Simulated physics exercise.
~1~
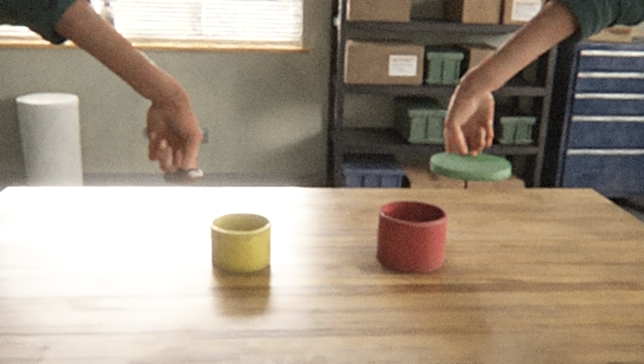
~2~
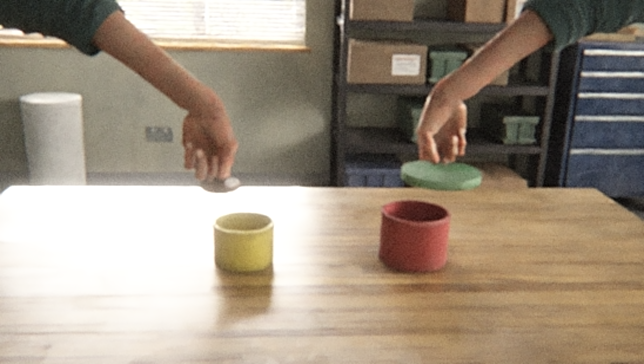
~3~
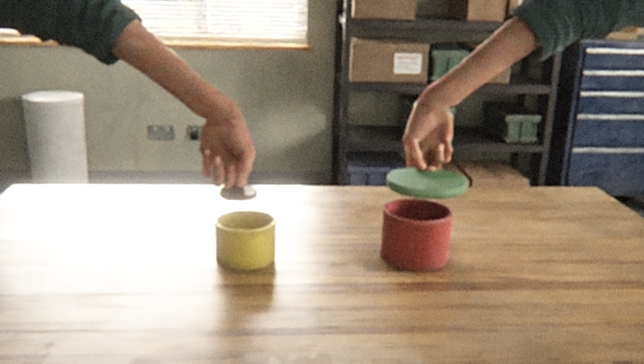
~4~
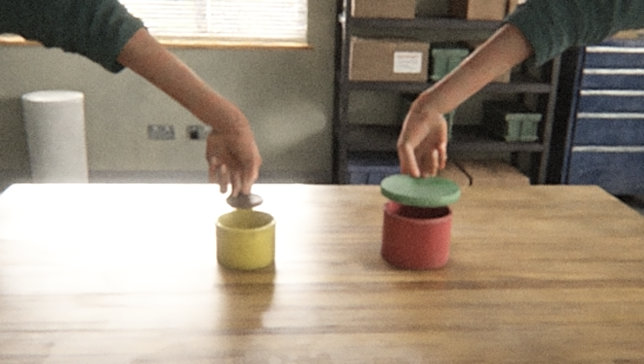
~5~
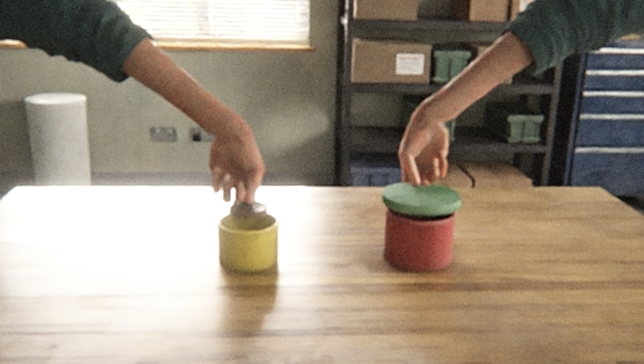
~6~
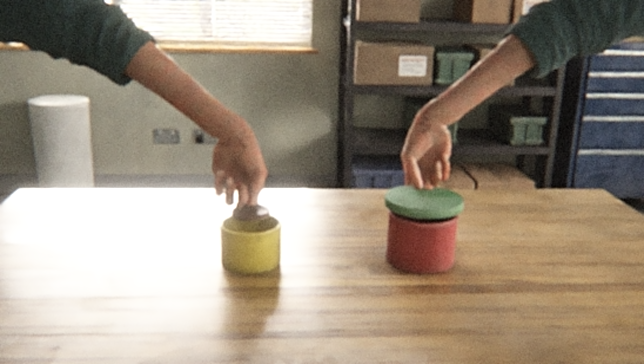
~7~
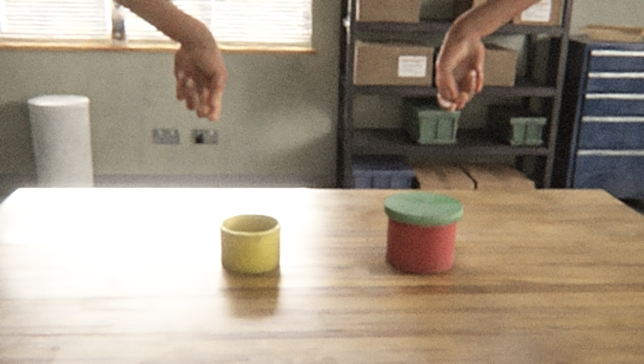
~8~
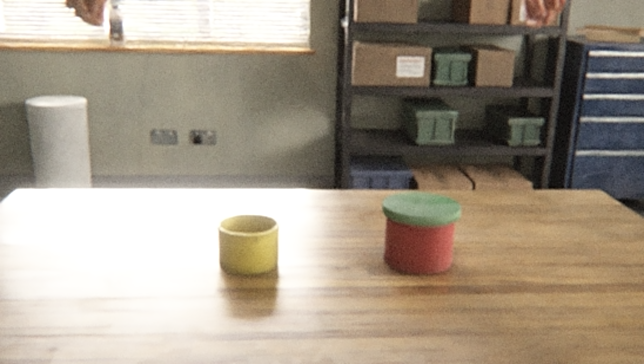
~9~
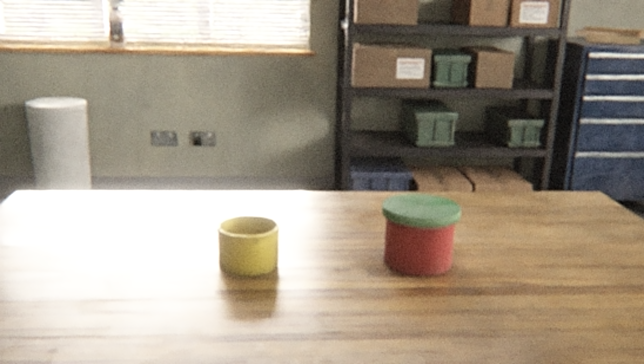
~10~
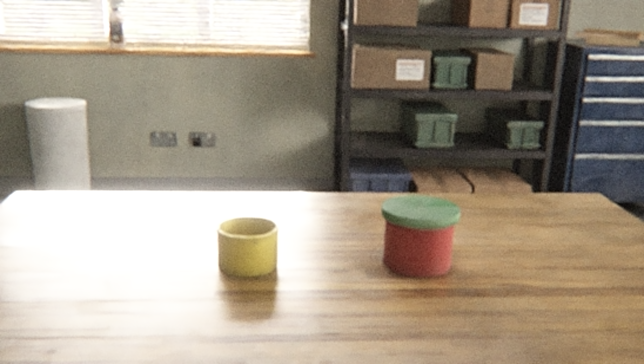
Two hands lower coasters, the brown dropping inside the yellow beaker, the green covering the red jar.
